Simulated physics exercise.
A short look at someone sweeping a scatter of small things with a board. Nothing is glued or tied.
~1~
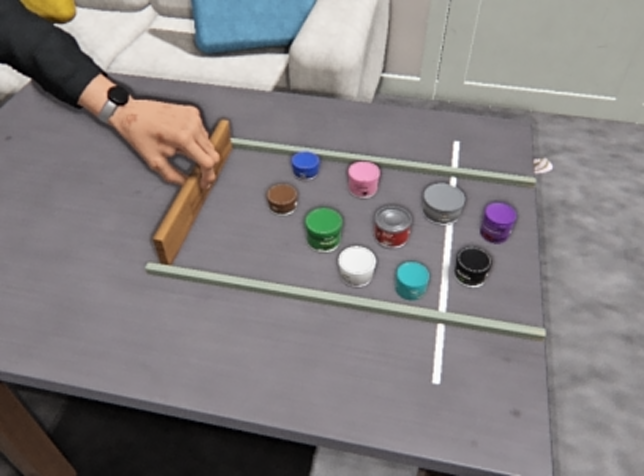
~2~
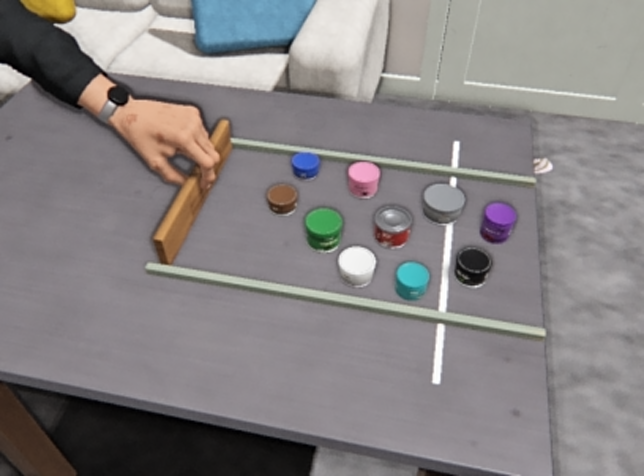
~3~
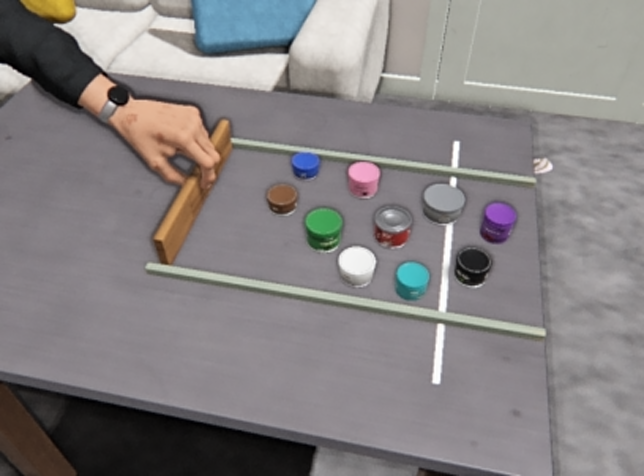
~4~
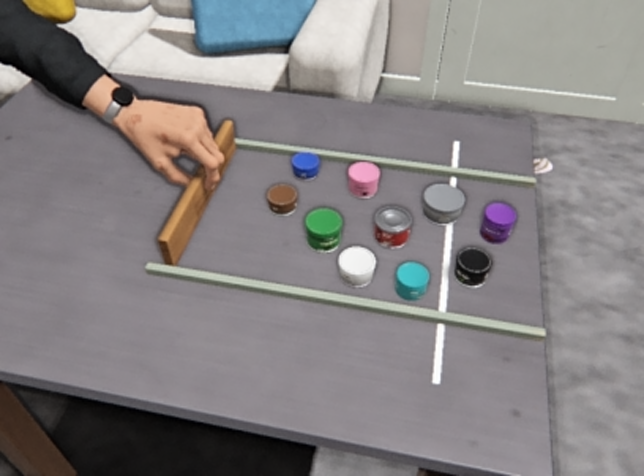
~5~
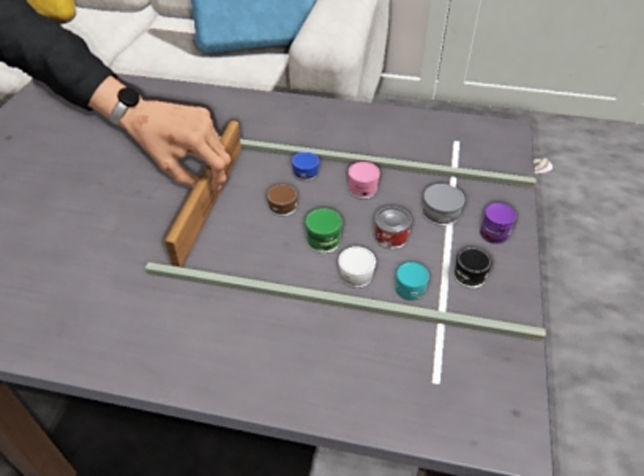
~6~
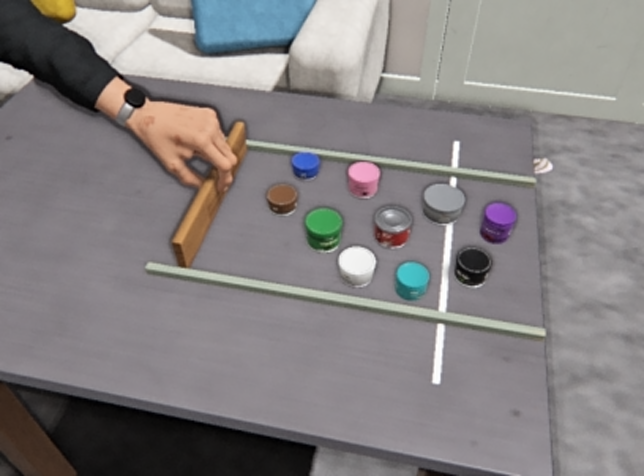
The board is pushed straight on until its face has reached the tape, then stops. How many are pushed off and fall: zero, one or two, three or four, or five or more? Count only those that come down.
As it turns out, the number that fall off is zero.
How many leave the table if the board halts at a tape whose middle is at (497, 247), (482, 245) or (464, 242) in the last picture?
The counts: 4, 1 and 0.
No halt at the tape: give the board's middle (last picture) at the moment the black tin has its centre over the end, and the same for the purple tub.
Near (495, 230) and (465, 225).
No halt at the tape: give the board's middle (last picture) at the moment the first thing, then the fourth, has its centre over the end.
Its middle is around (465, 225) and later (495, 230).
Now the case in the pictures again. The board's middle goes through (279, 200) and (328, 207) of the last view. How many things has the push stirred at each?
2 and 4.
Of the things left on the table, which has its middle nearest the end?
The purple tub ends nearest.
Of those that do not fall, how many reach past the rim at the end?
0 of them.
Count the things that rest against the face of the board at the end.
In contact: 5.
A little later, none off yet; purple tub at rest near (497, 224); black tin at rest near (472, 268); grey tin at rest near (443, 205).
When it is over, the number that fall off is zero.
